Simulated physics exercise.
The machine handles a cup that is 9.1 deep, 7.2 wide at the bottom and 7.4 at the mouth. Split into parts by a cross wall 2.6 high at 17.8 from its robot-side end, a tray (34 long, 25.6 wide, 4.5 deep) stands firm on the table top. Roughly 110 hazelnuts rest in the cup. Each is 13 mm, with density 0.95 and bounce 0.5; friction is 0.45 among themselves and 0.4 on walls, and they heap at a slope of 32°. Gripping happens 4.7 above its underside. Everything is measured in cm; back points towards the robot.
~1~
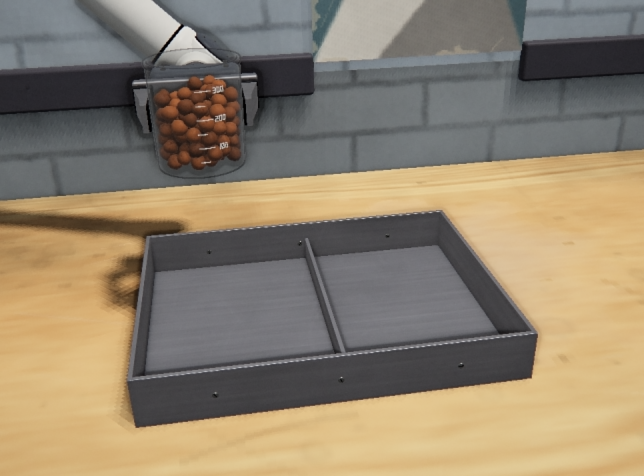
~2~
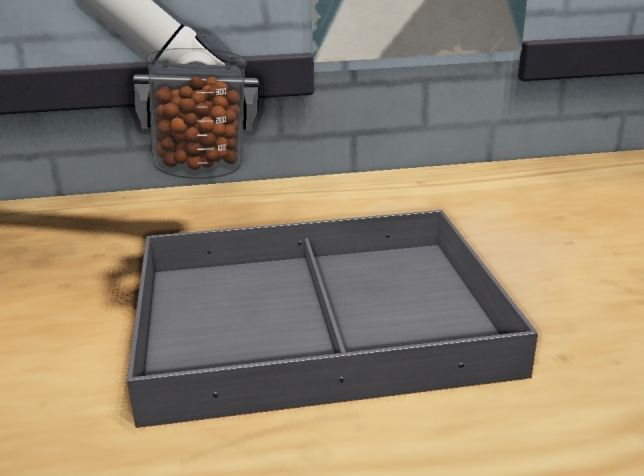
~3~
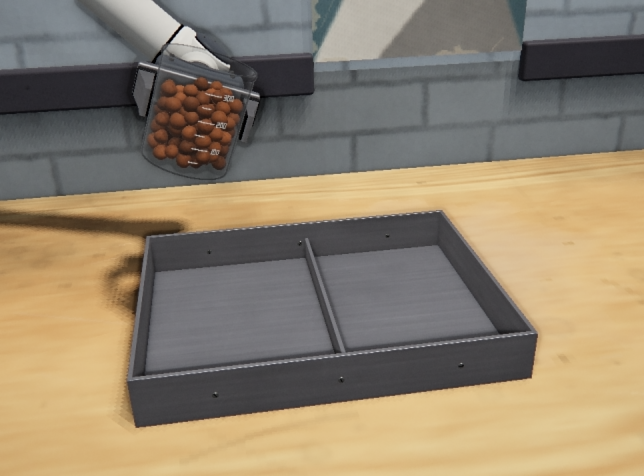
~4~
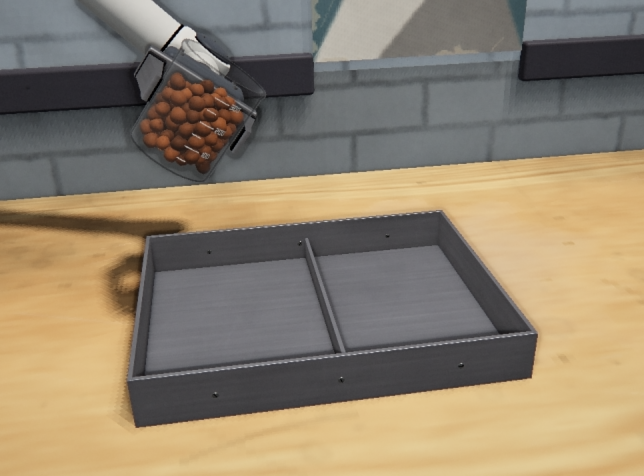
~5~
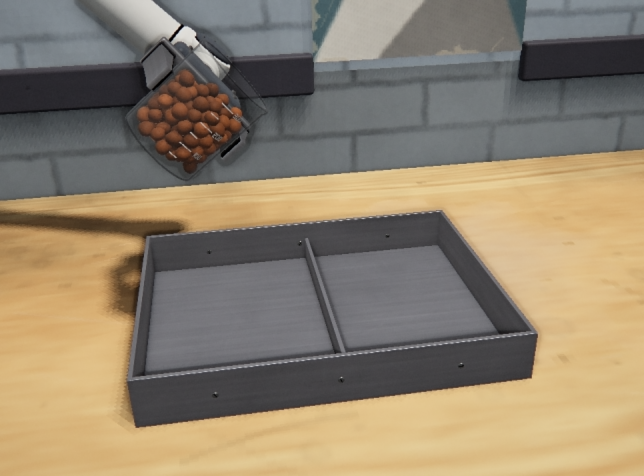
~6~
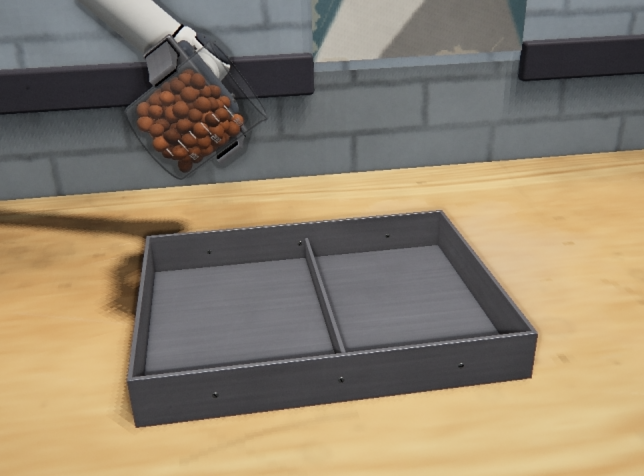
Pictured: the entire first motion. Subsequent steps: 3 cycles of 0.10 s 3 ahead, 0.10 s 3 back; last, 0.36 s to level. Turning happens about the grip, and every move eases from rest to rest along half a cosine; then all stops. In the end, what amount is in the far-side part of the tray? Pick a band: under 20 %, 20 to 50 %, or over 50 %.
Under 20 %.
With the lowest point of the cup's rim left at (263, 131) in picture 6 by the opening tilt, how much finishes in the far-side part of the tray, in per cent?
About 25 %.
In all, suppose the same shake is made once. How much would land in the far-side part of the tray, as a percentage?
5 %.
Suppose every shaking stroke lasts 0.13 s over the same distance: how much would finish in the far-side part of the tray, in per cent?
In that case about 0 in a hundred.
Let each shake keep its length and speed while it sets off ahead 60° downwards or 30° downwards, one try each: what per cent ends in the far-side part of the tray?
Near 0 and 0 percent respectively.
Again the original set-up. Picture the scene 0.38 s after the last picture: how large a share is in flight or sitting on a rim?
Some 3 percent.
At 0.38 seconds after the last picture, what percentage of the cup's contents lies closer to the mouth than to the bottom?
Around 45 percent.
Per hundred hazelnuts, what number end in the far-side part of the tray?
5 per cent, more or less.
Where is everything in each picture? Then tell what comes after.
Cup middle at (197, 114), level; upper third of the load around (199, 103), from x 160 to 235, top at y 85; 111 in the cup, in the first picture.
Cup middle at (197, 114), tilted 5° forward; upper third of the load around (197, 104), from x 165 to 235, top at y 85, in the second picture.
Cup middle at (197, 114), tilted 19° forward; upper third of the load around (191, 101), from x 155 to 235, top at y 85, in the third picture.
Cup middle at (196, 114), tilted 37° forward; upper third of the load around (187, 101), from x 150 to 235, top at y 80, in the fourth picture.
Cup middle at (196, 113), tilted 51° forward; upper third of the load around (187, 101), from x 145 to 235, top at y 75, in the fifth picture.
Cup middle at (196, 113), tilted 56° forward; upper third of the load around (188, 100), from x 145 to 235, top at y 75; 111 in the cup, in the sixth picture.
Then, 0.38 s later, tilted 56° forward, highest piece 25 above the table; 105 in the cup, 2 in the far-side part, 1 in the robot-side part, 3 in flight or on a rim.
Then, 0.77 s later, tilted 31° forward, highest piece 25 above the table; 100 in the cup, 6 in the far-side part, 4 in the robot-side part, 1 in flight or on a rim.
Then, 1.16 s later, level, highest piece 26 above the table; 100 in the cup, 7 in the far-side part, 4 in the robot-side part.
Then, 2.21 s later, level, highest piece 26 above the table; 100 in the cup, 7 in the far-side part, 4 in the robot-side part.
At rest, 100 in the cup, 7 in the far-side part, 4 in the robot-side part. That is 6 % in the far-side part of the tray.
